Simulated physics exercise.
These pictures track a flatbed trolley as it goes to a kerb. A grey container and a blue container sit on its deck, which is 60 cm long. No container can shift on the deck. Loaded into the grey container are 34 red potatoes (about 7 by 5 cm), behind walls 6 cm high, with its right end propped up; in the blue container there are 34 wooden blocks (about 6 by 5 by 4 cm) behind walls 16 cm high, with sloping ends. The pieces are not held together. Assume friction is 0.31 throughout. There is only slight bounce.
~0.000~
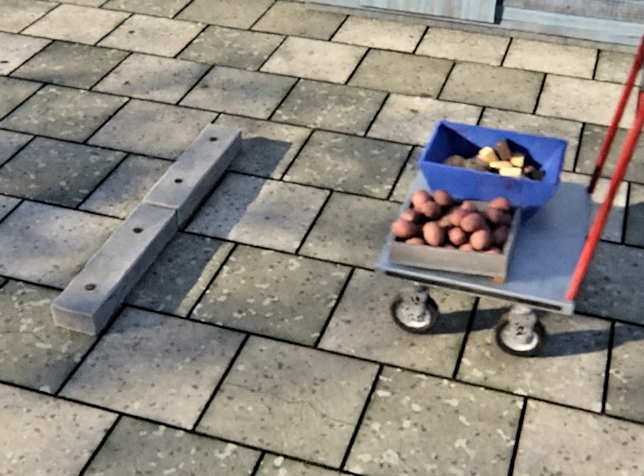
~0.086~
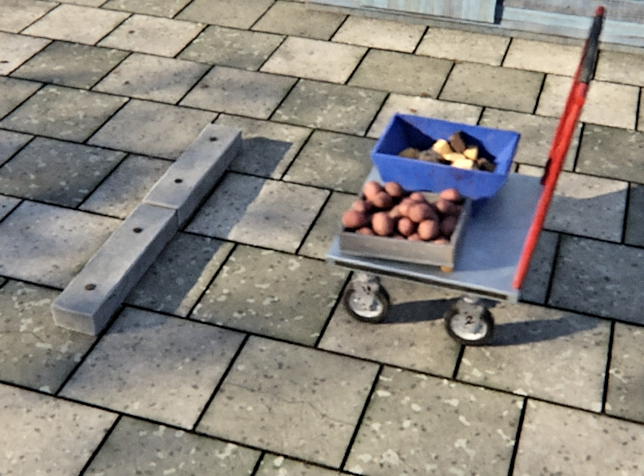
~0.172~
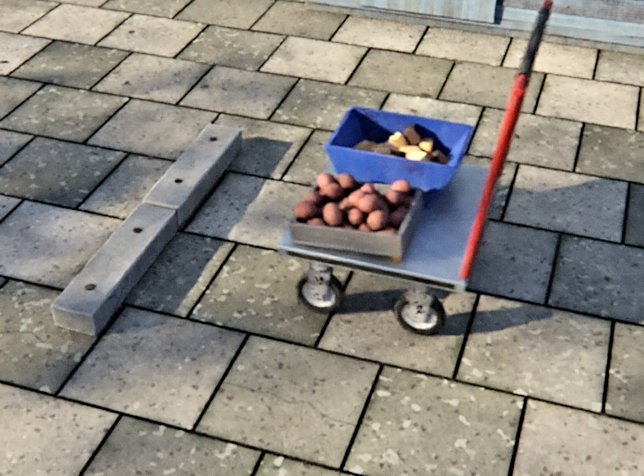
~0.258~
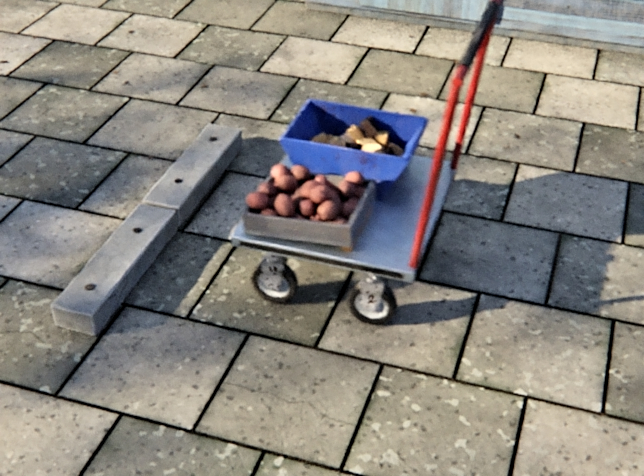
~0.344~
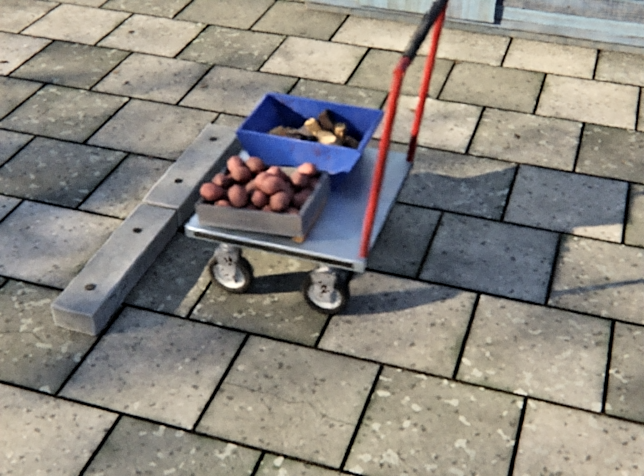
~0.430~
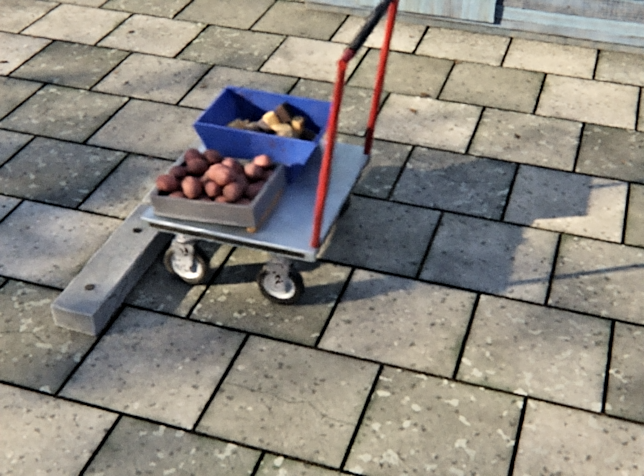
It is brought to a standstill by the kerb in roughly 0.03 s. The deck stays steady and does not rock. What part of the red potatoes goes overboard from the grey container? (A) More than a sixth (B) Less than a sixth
More than a sixth (A).
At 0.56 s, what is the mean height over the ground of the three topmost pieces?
Their middles sit some 48 cm up.
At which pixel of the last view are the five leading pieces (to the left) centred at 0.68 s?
I'd put them at about (97, 181).
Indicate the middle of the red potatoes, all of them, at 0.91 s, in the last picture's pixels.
Centre: Around (158, 183) px.
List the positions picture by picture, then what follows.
In the first frame (places track the rim corner closest to us here), grey container (503, 256); blue container (555, 185); 88 cm to go; all still inside.
The second frame shows grey container (449, 246); blue container (504, 176); 72 cm to go.
The third frame shows grey container (397, 236); blue container (454, 168); 56 cm to go.
The fourth frame shows grey container (346, 226); blue container (406, 159); 40 cm to go.
The fifth frame shows grey container (297, 216); blue container (359, 151); 24 cm to go.
The sixth frame shows grey container (249, 207); blue container (313, 143); 8 cm to go; all still inside.
After 0.46 s, impact.
After 0.56 s, the grey container is down by 4 of 34 and the blue container has all 34.
After 0.68 s, the grey container is down by 9 of 34 and the blue container has all 34.
After 0.91 s, the grey container is down by 13 of 34 and the blue container has all 34.
When it is over (at 1.41 s), the grey container is down by 13 of 34 and the blue container has all 34. Asked share, 13 of 34, 38 per cent.
